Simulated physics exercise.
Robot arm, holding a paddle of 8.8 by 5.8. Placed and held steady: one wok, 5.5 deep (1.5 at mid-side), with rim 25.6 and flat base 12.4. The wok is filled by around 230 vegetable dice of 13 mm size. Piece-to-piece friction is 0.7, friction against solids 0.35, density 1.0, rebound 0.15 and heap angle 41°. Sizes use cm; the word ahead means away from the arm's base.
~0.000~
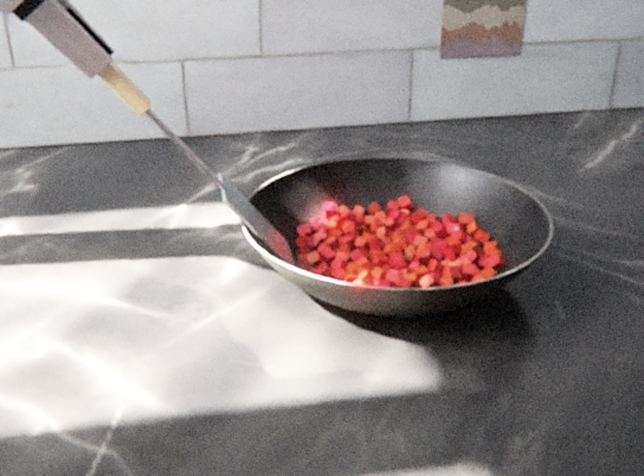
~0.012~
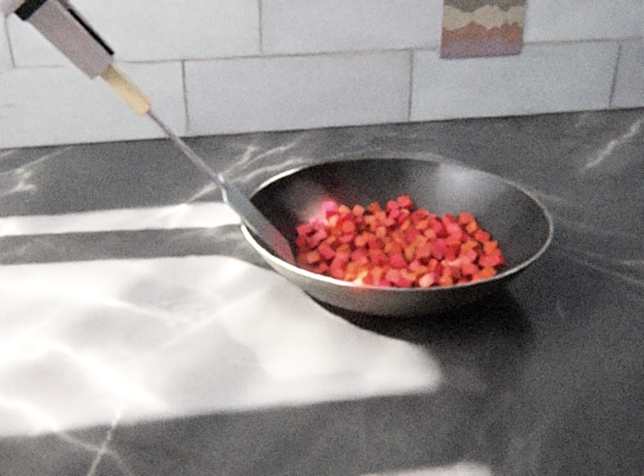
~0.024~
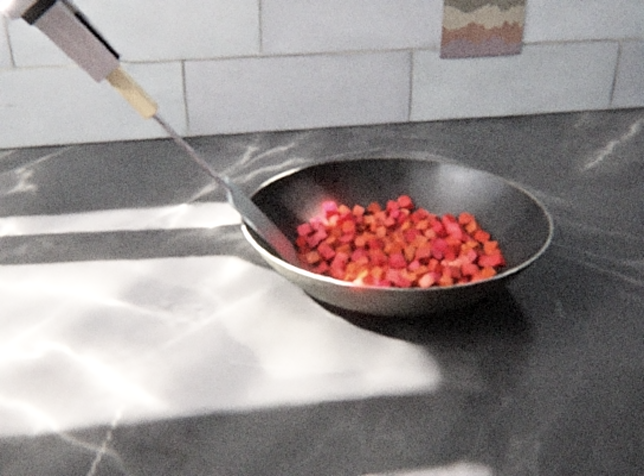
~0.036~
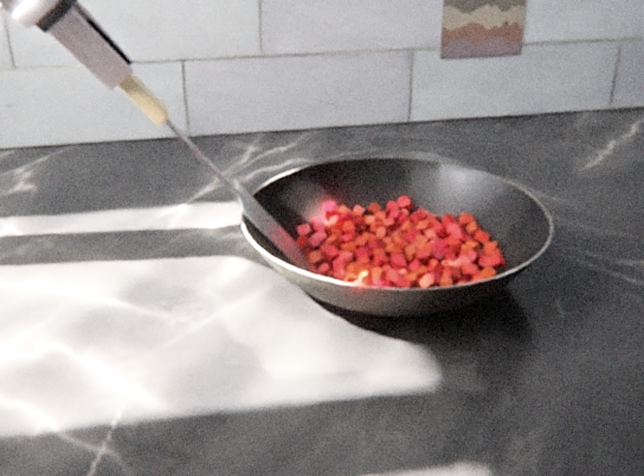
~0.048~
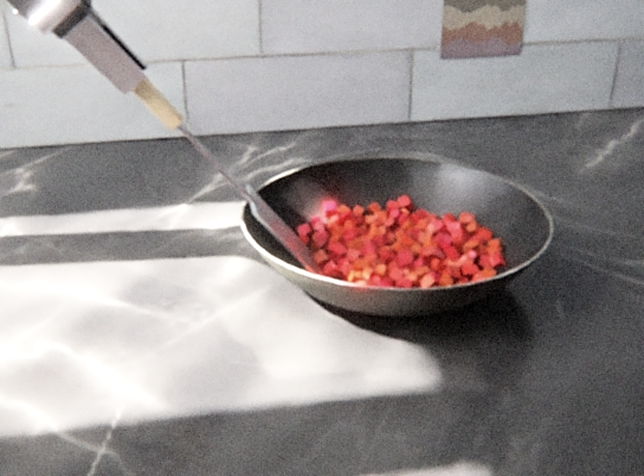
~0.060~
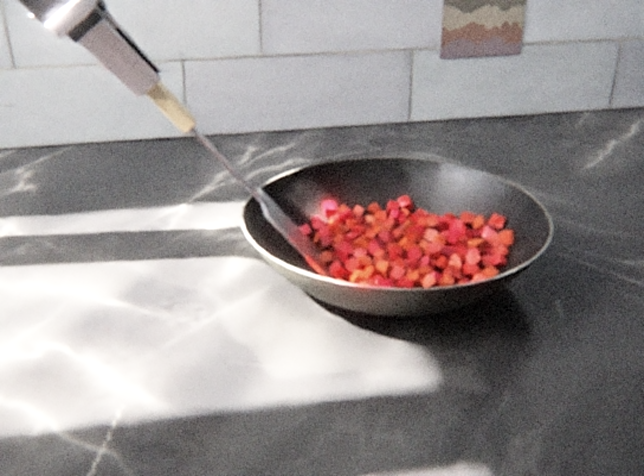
A robot arm holding a thin paddle slid it down and to the right inside a dark wok on a gray counter, nudging the heap of small red and orange vegetable dice slightly rightward.
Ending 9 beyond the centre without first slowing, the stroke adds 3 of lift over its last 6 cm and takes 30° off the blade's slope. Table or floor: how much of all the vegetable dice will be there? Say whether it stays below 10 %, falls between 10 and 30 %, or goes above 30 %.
It falls between 10 and 30 %.
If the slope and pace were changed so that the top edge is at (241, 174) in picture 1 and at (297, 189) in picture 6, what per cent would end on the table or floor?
Around 25 per cent finishes on the table or floor.
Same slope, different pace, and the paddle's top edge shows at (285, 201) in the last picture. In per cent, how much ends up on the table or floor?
That share would be about 30 percent.
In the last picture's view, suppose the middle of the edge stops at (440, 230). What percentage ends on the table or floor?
Around 0 percent.
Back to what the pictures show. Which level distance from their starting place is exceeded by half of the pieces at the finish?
The figure is about 3 cm.
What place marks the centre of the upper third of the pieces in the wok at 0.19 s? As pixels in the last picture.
It is centred at roughly (490, 223).
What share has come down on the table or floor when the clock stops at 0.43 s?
I'd say close to 20 in a hundred.
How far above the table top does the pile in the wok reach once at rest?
About 5.0 centimetres.
After 0.13 s, sloping 52°, highest piece 8 above the table; 229 in the wok, 1 on the blade or in flight.
After 0.19 s, sloping 43°, highest piece 8 above the table; 225 in the wok, 5 on the blade or in flight.
After 0.43 s, sloping 22°, highest piece 7 above the table; 179 in the wok, 42 on the table or floor, 9 on the blade or in flight.
After 1.48 s, sloping 22°, highest piece 5 above the table; 178 in the wok, 52 on the table or floor.
In the end, 178 in the wok, 52 on the table or floor. That is 23 % on the table or floor.
